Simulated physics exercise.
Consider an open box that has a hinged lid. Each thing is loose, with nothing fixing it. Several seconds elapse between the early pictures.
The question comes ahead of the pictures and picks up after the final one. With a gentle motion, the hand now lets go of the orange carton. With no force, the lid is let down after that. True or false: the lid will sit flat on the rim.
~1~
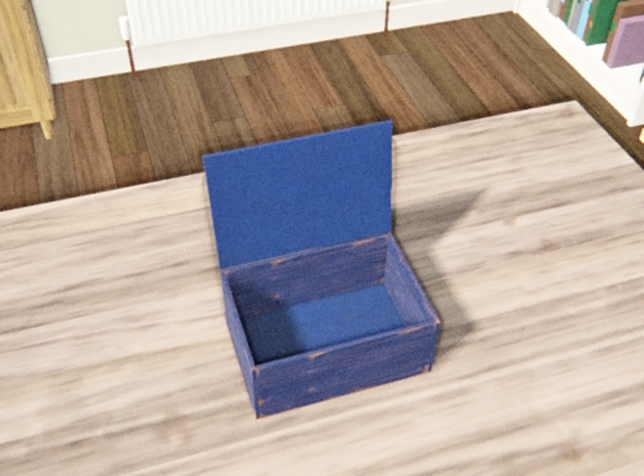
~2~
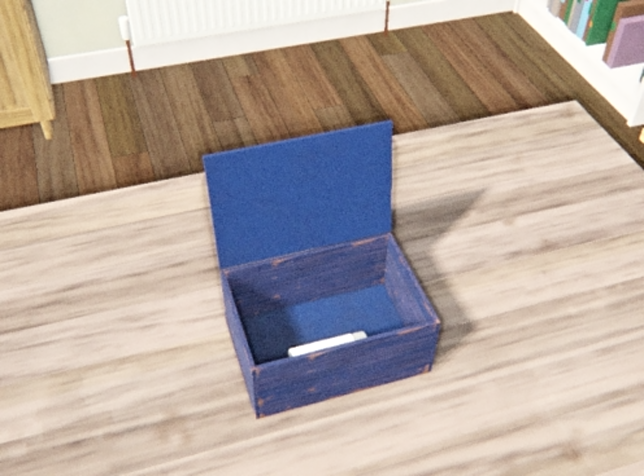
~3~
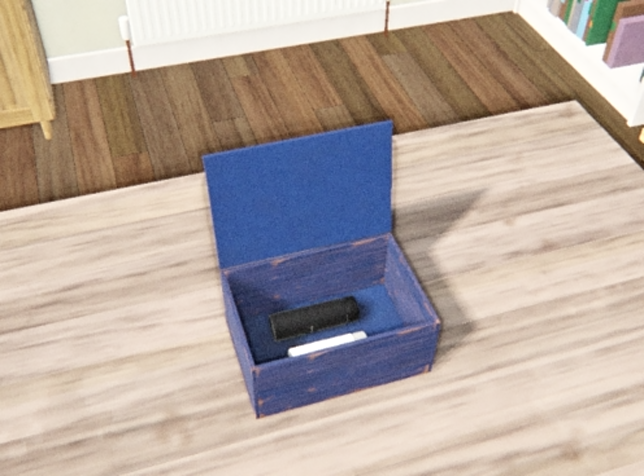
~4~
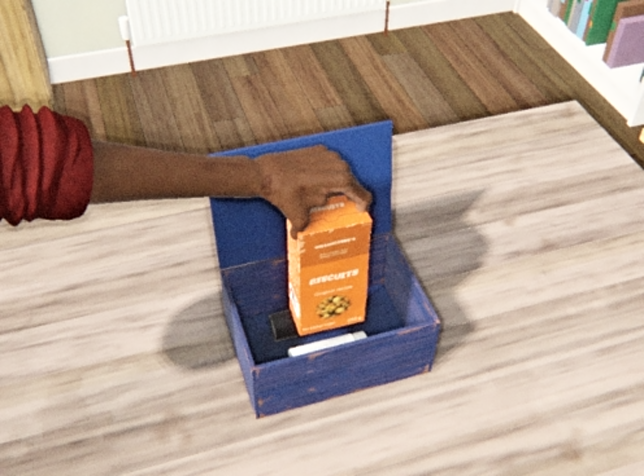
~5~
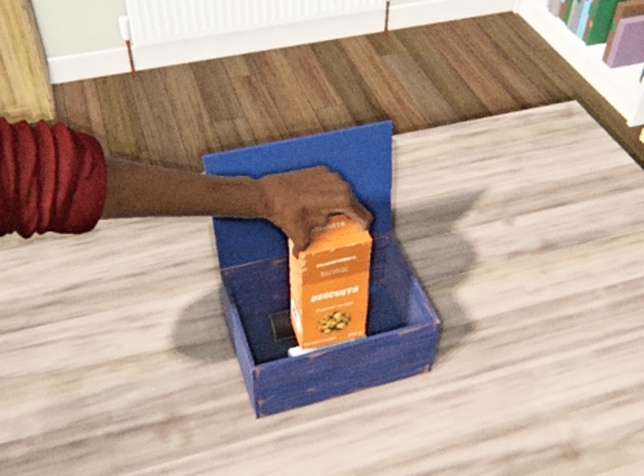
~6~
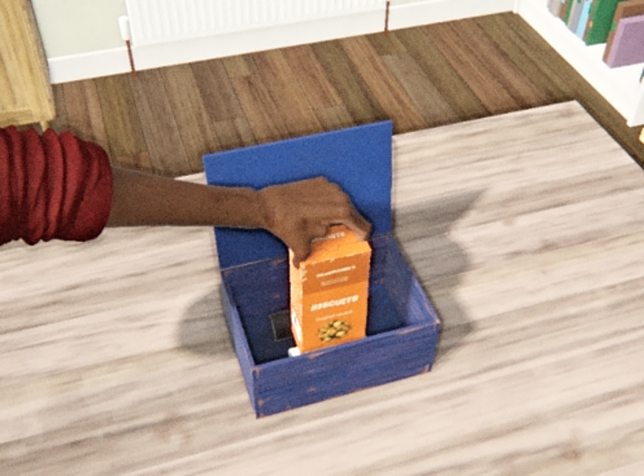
False.
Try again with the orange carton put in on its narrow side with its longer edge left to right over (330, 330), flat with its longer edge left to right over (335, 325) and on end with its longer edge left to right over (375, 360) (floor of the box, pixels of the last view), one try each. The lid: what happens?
Going in order, the lid comes down all the way, then comes down all the way, then is left partly open.
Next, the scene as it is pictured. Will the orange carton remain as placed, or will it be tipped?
By the end it has leaned over.
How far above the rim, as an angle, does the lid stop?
Near 80°.
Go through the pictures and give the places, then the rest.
In the first picture, the last thing is not in view yet.
In the second picture, the last thing is not in view yet.
In the third picture, the last thing is not in view yet; black shaker (314, 318).
The fourth picture shows on its way; orange carton (328, 267).
The fifth picture shows on its way; orange carton (329, 284).
The sixth picture shows put in, still held; orange carton (329, 293).
Then, 0.30 s after the last picture, orange carton tipped 35° from how it was near (325, 291); white shaker rolled a little.
Then, 0.40 s after the last picture, orange carton tipped 41° from how it was near (319, 288); white shaker rolled a little.
Then, 0.50 s after the last picture, orange carton tipped 42° from how it was near (318, 288); white shaker rolled a little.
Then, 1.60 s after the last picture, lid 80° above the rim; orange carton tipped 43° from how it was near (318, 288); white shaker rolled a little.
At rest, lid 80° above the rim; tipped over in the box, orange carton; the other 2 in place. Seen from the same camera at the end, orange carton near (318, 288).
